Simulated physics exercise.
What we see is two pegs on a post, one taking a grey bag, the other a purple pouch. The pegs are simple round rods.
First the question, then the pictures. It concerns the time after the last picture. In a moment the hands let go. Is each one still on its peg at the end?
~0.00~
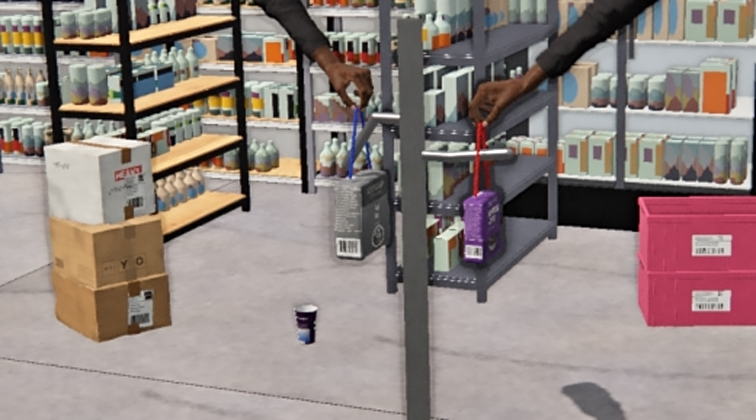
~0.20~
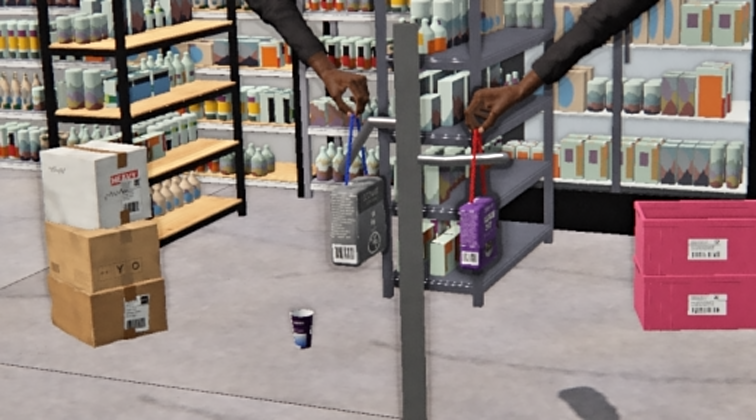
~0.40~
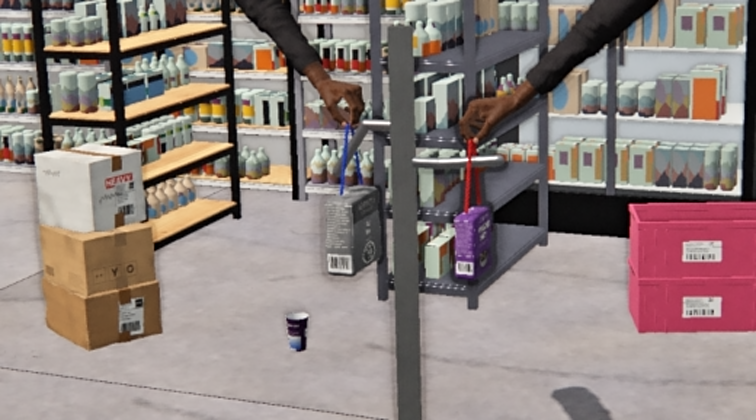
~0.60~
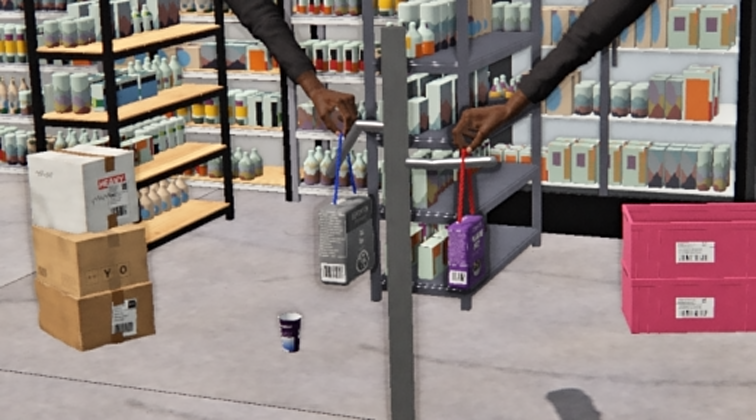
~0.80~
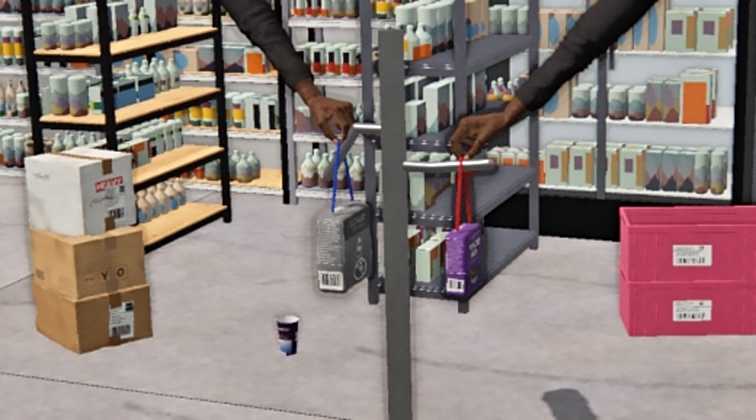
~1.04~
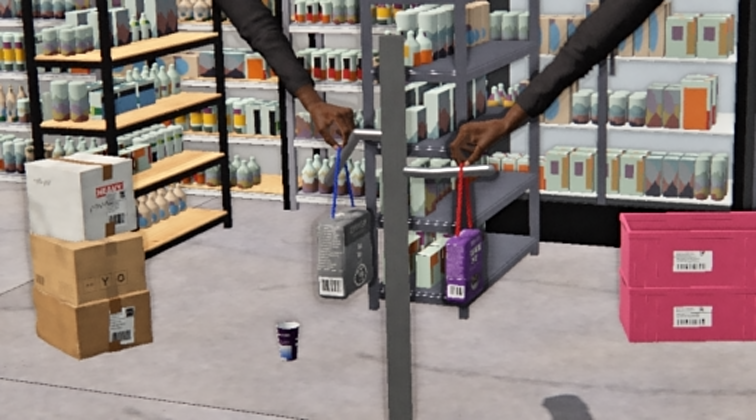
I expect the grey bag will fall off. I expect the purple pouch will stay up.
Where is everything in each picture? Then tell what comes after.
The first picture shows grey bag (362, 214); purple pouch (483, 226); left peg tip (347, 165); right peg tip (508, 154).
The second picture shows grey bag (358, 221); purple pouch (479, 233).
The third picture shows grey bag (353, 230); purple pouch (474, 242).
The fourth picture shows grey bag (347, 239); purple pouch (467, 252).
The fifth picture shows grey bag (344, 247); purple pouch (464, 260).
The sixth picture shows grey bag (345, 253); purple pouch (465, 266); left peg tip (329, 181), sloping steeply down; right peg tip (490, 170), about level.
After 1.32 s, grey bag falling near (347, 337); purple pouch hanging near (464, 267).
After 1.56 s, grey bag on the floor; purple pouch hanging near (461, 267).
At rest, grey bag on the floor; purple pouch hanging near (460, 267). The grey bag slips off its peg and the purple pouch holds on.
